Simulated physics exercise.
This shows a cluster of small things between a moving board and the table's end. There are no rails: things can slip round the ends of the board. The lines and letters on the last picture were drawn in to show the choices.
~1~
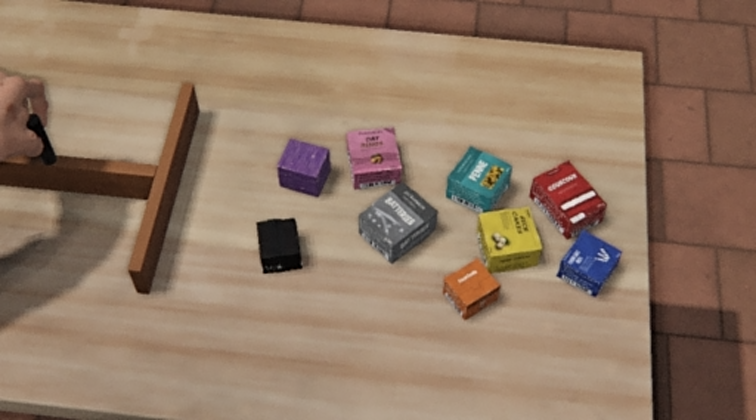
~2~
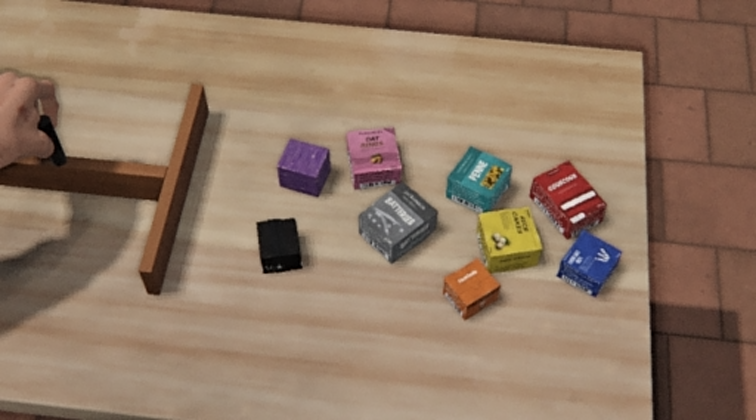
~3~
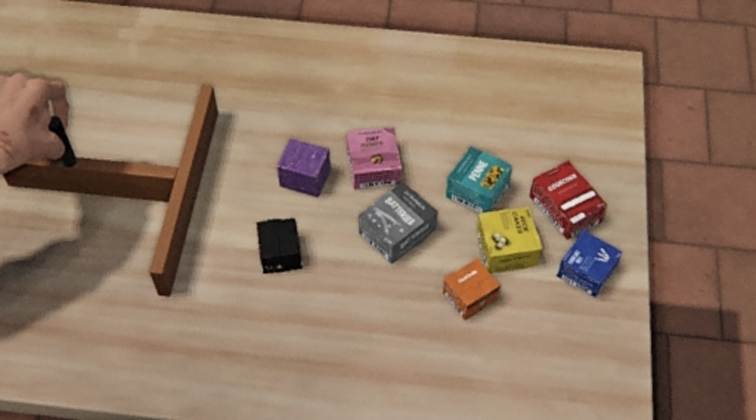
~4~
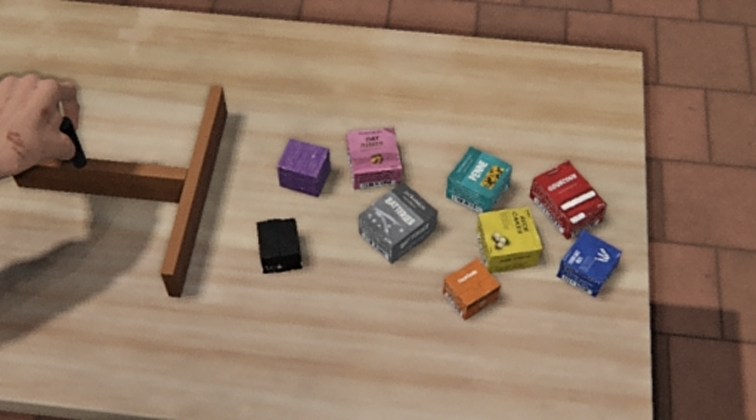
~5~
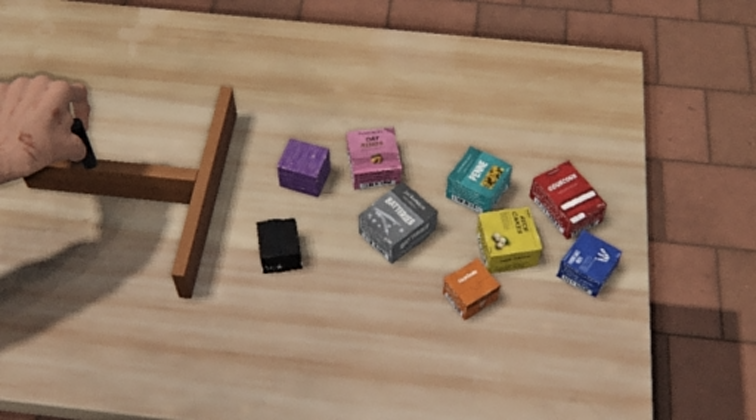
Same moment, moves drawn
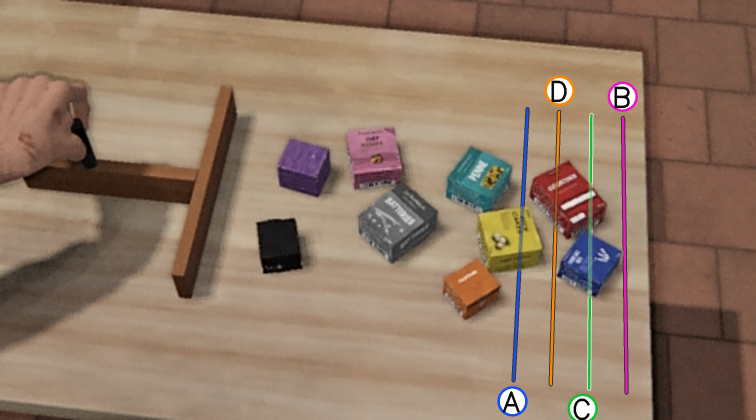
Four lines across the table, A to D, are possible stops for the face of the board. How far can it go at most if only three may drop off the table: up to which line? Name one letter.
The farthest such stop is D.
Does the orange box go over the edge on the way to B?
Yes.
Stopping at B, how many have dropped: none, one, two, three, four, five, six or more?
By then, six or more.
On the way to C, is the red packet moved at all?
Yes.
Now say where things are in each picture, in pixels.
Board (163, 171); black box (279, 246); grey box (398, 223), in the first frame.
Board (173, 172); orange box (471, 290), in the second frame.
Board (183, 173); turquoise packet (479, 181), in the third frame.
Board (194, 174); pink packet (374, 158), in the fourth frame.
Board (204, 175); red packet (568, 199); black box (279, 246); grey box (398, 223), in the fifth frame.
On the marked copy, A at (521, 233); B at (625, 244); C at (590, 240); D at (555, 237).
With D. Early on, board (328, 187); black box (348, 255); pink packet (411, 158).
Further on, board (457, 200); blue packet (596, 268); red packet (596, 207).
At the end, board (556, 210); red packet over the edge; blue packet over the edge; two fallen.
As for the rest, A is within the limit but short; B drops eight; C drops five.
